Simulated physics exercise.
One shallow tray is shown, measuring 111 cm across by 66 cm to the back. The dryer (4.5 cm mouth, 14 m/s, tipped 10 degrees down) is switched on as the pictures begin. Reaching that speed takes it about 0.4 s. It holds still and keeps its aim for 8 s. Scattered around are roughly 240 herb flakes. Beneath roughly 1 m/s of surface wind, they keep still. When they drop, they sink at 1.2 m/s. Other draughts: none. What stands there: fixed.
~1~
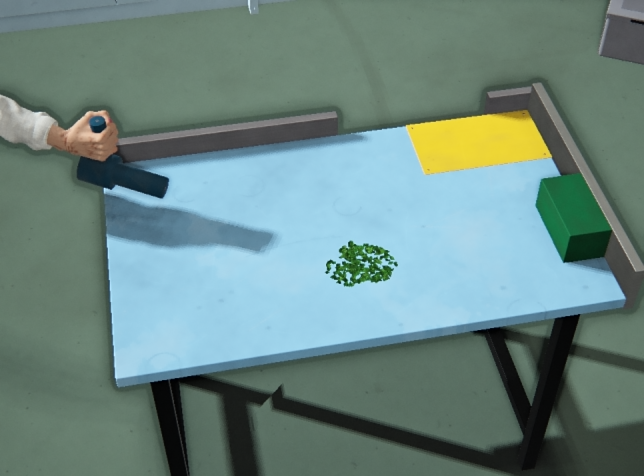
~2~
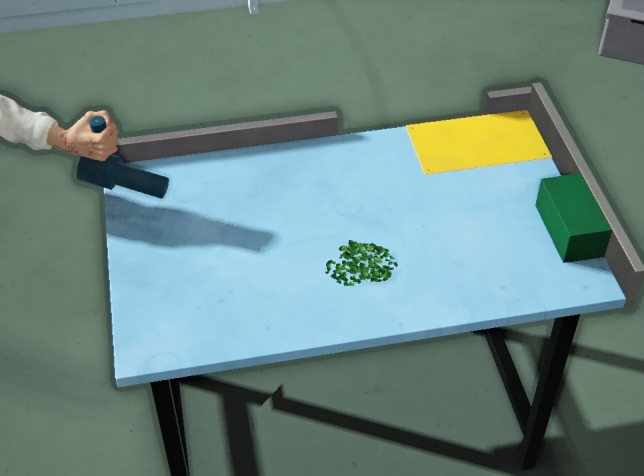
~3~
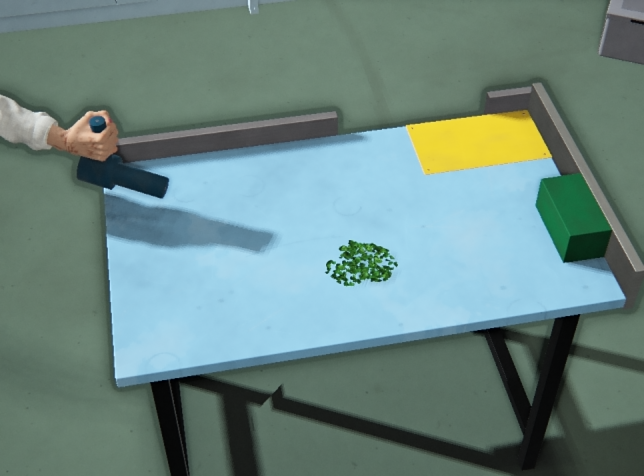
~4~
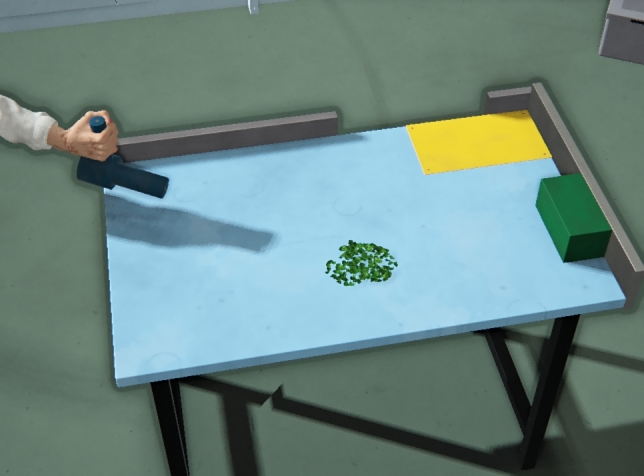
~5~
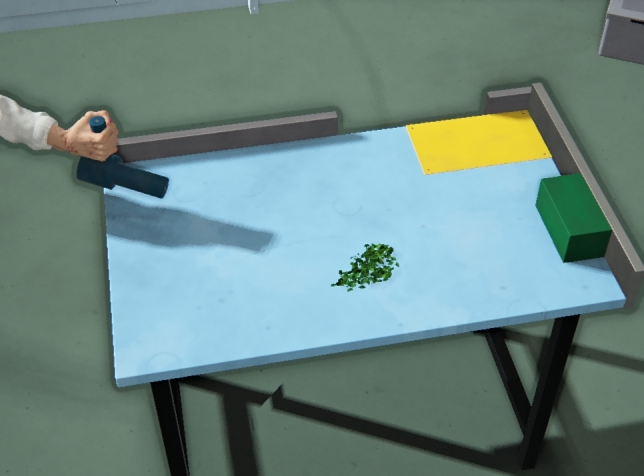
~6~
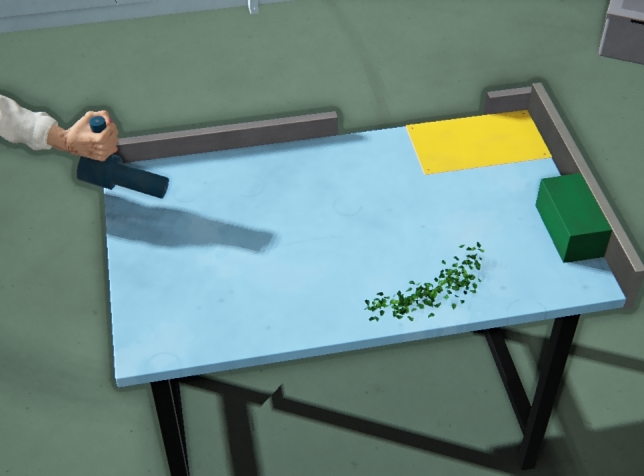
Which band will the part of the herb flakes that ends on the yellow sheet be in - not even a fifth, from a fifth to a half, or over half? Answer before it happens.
It will be less than a fifth.
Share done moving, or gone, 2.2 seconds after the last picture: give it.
Roughly 100 per cent of them.
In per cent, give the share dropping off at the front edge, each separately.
About 100 % front.
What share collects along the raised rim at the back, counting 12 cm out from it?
It comes to close to 0 per cent.
Then, 1.2 s after the last picture, 0 % are on the yellow sheet; 99 % have settled or left.
Then, 2.2 s after the last picture, 0 % are on the yellow sheet; 100 % have settled or left.
Then, 4.0 s after the last picture, 0 % are on the yellow sheet; 100 % have settled or left.
Then, 7.6 s after the last picture, at the end, 0 % are on the yellow sheet.
